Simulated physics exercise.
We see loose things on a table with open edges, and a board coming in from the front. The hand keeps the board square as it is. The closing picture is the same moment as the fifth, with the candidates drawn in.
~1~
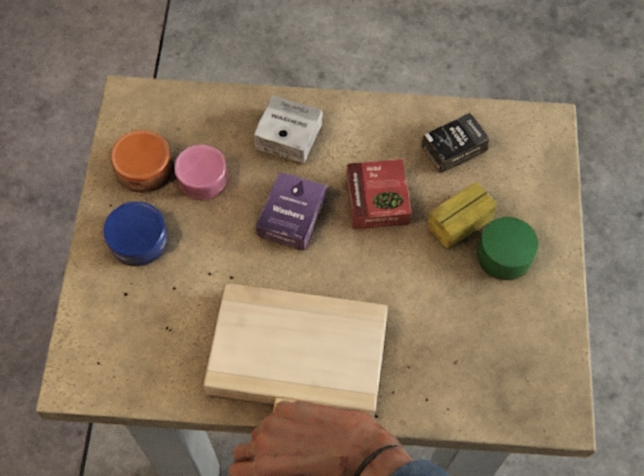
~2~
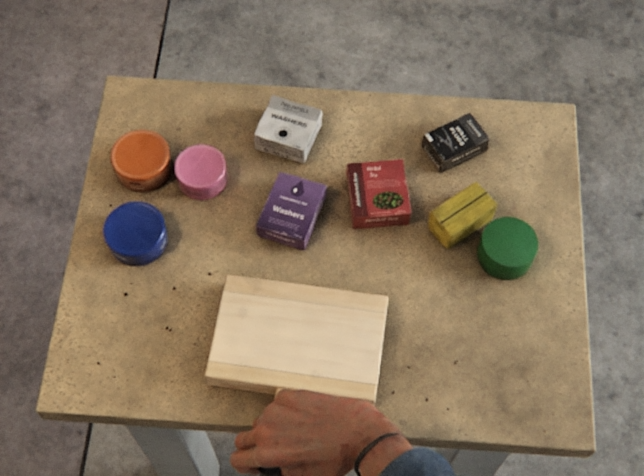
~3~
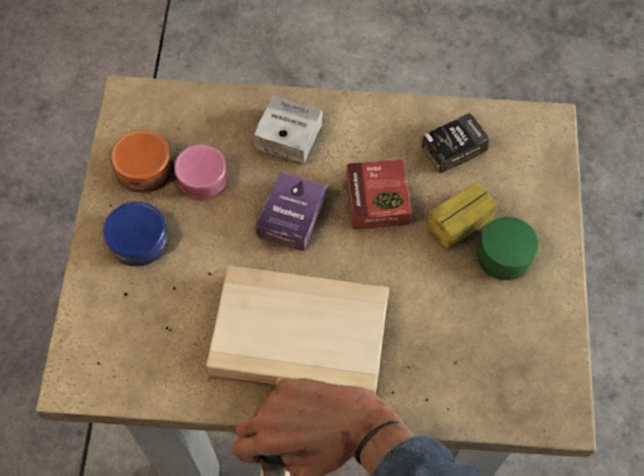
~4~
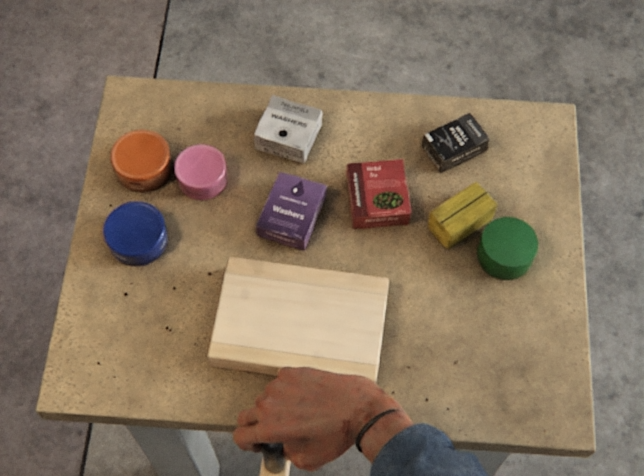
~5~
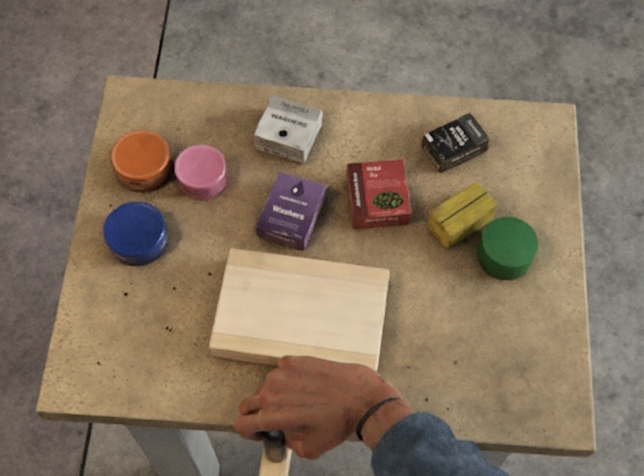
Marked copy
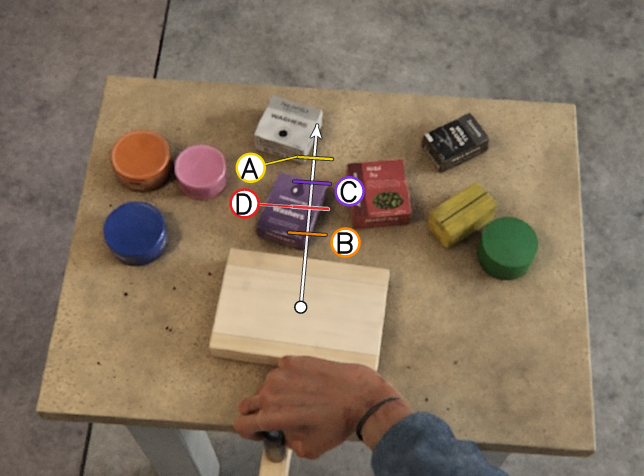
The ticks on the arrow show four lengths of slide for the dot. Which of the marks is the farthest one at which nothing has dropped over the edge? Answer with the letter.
No farther than D.
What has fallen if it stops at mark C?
It is the white box.
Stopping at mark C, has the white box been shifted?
Yes.
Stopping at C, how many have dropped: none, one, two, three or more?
One.
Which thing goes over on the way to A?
It is the white box.
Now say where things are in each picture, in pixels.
The first frame shows red box (378, 194); black box (456, 142); green tin (508, 249).
The second frame shows board (298, 335); blue jar (136, 235).
The third frame shows board (299, 326); yellow box (462, 216).
The fourth frame shows board (300, 316); pink jar (201, 173).
The fifth frame shows board (301, 308); red box (378, 194); black box (456, 142); green tin (508, 249).
On the copy, A at (314, 158); B at (307, 234); C at (312, 183); D at (310, 208); the arrow from (301, 307) to (317, 125); the white dot at (301, 307).
On D. First, board (304, 275); purple box (290, 195); orange jar (142, 161).
Then, board (308, 236); white box (289, 109); purple box (294, 161).
Finally, board (310, 214); white box (291, 90); purple box (296, 140); nothing has fallen.
By contrast, A drops the white box; B is safe but short; C drops the white box.
